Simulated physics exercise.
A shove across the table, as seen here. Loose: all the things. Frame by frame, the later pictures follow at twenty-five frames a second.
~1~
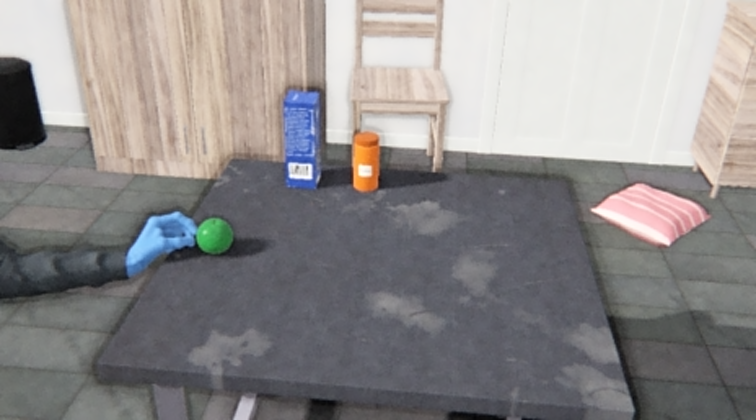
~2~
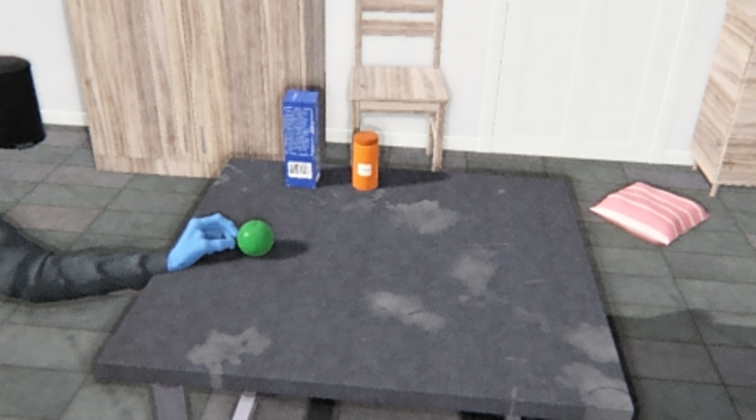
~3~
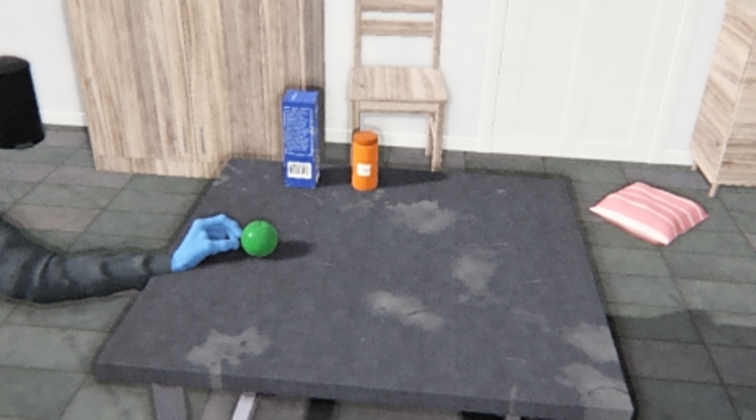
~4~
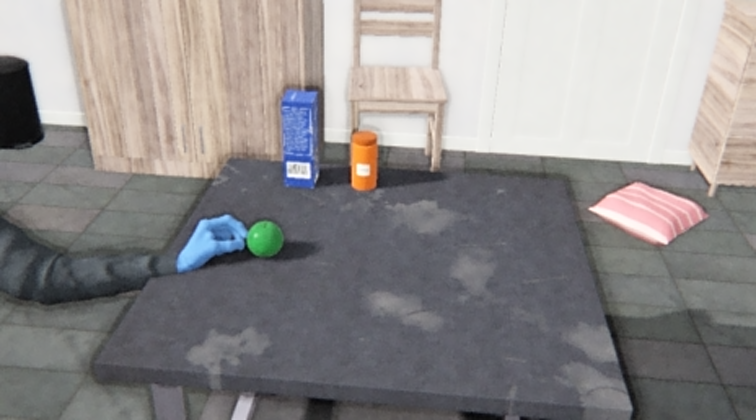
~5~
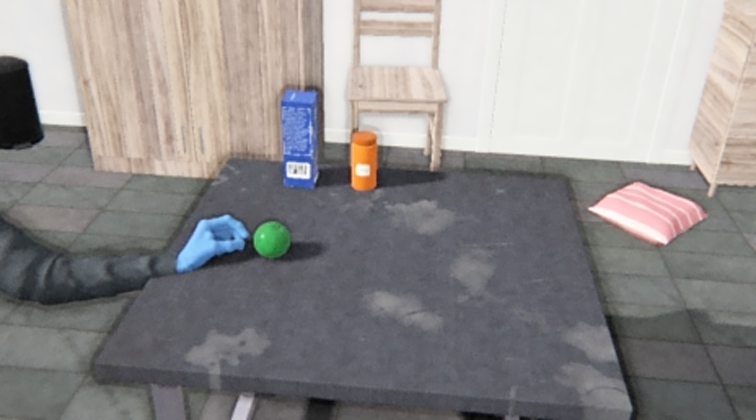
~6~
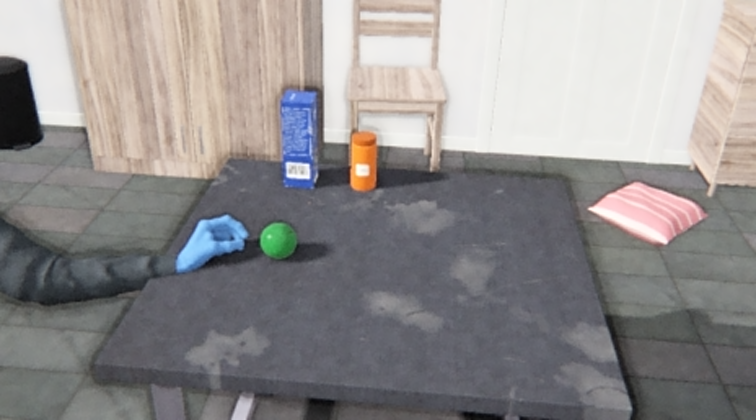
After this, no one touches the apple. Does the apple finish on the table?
Yes, it finishes on the table.
Then, 0.20 s on from there, green apple shifted about its own width near (309, 243).
Then, 0.50 s on from there, green apple shifted well along near (342, 245).
In the end, moved from the start, green apple. At the end, from the last picture's camera, green apple near (362, 247).
